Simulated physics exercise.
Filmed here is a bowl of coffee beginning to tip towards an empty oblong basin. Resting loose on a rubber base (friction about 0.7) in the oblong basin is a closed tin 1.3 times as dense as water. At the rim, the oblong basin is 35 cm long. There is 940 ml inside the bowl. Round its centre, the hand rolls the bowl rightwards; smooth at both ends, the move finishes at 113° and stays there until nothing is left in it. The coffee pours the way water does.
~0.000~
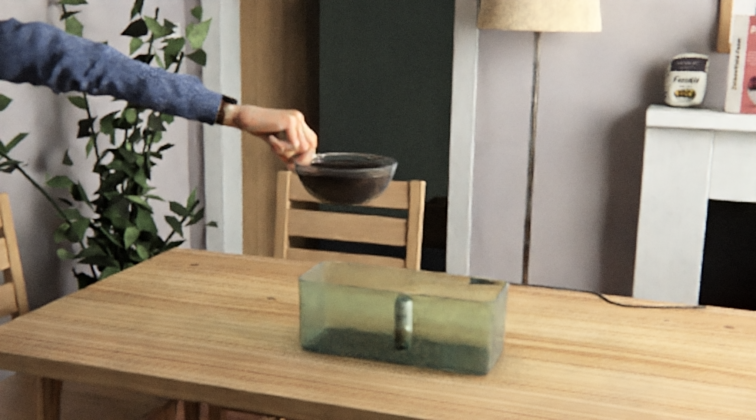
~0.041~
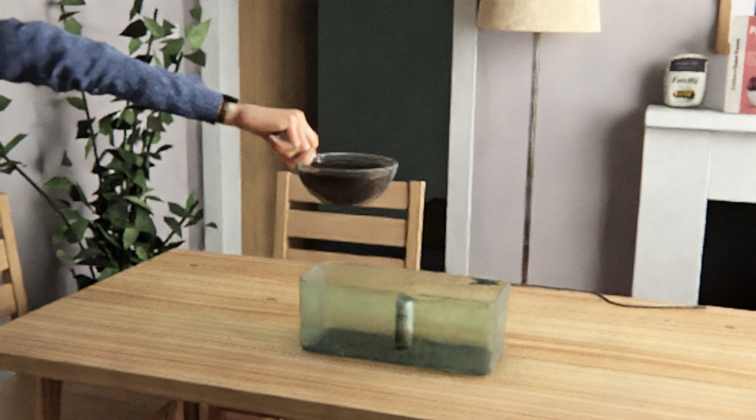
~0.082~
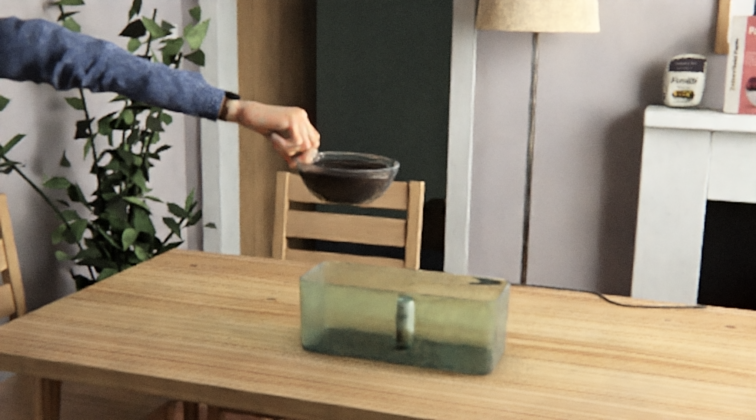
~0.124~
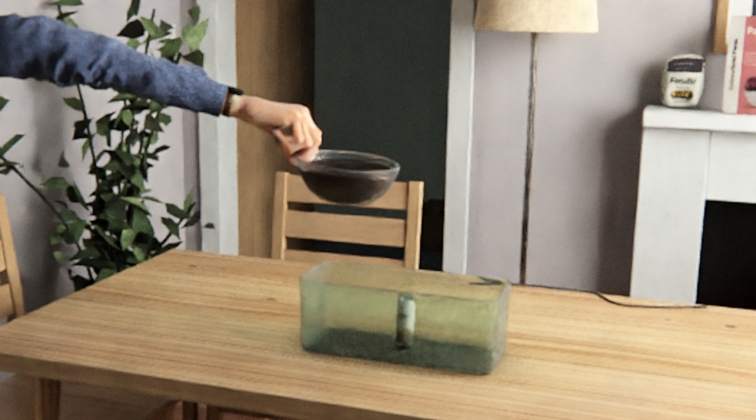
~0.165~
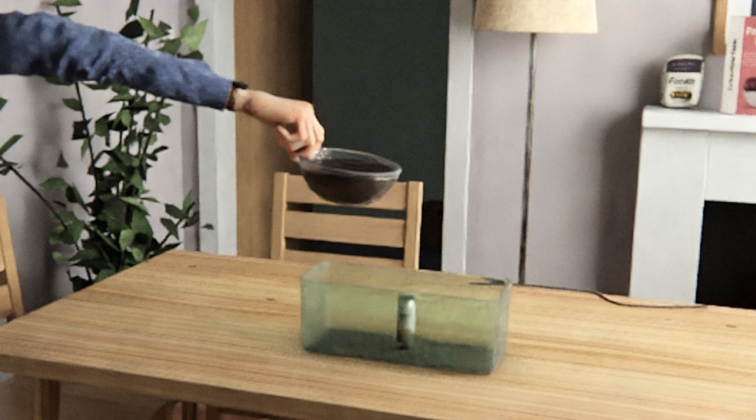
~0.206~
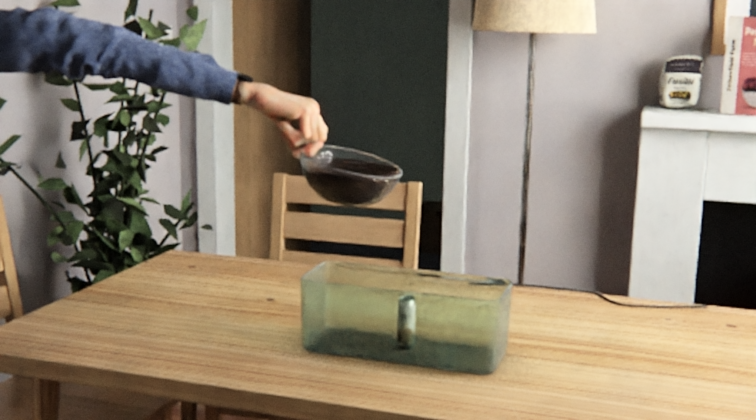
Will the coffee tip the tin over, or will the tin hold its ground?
It holds its ground.
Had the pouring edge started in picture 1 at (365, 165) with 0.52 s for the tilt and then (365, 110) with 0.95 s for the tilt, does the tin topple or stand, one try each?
First it tips over; then it stays on its base.
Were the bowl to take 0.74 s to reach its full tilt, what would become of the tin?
Result: Tin upright.
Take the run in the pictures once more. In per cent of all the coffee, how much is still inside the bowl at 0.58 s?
Some 24 % of it is still there.
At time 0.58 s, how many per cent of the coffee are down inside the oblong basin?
I reckon close to 22 percent of it.
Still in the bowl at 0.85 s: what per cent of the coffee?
I'd estimate some 0 per cent.
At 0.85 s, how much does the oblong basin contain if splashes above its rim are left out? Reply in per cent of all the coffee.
Reading: Approx. 90 %.
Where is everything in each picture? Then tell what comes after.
In the first frame, it leans 0°; its right rim is at (394, 167); the coffee meets the walls at (302, 164) and (392, 172); the oblong basin's rim runs from (311, 271) to (502, 293); the tin's top is at (404, 301).
In the second frame, it leans 1°; its right rim is at (395, 167); the coffee meets the walls at (303, 164) and (393, 172).
In the third frame, it leans 2°; its right rim is at (396, 168); the coffee meets the walls at (304, 163) and (394, 172).
In the fourth frame, it leans 5°; its right rim is at (397, 170); the coffee meets the walls at (305, 162) and (395, 172).
In the fifth frame, it leans 8°; its right rim is at (398, 173); the coffee meets the walls at (307, 161) and (397, 173).
In the sixth frame, it leans 13°; its right rim is at (399, 176); the coffee meets the walls at (309, 161) and (399, 174).
After 0.58 s the tilt is 76° and 24 per cent is still to pour; the tin stands where it began.
After 0.85 s the tilt is 110° and 0 per cent is still to pour; the tin stands where it began.
After 1.14 s the tilt is 113° and 0 per cent is still to pour; the tin stands where it began.
After 1.45 s the tilt is 113° and 0 per cent is still to pour; the tin stands where it began.
In the end the tin stands where it began.
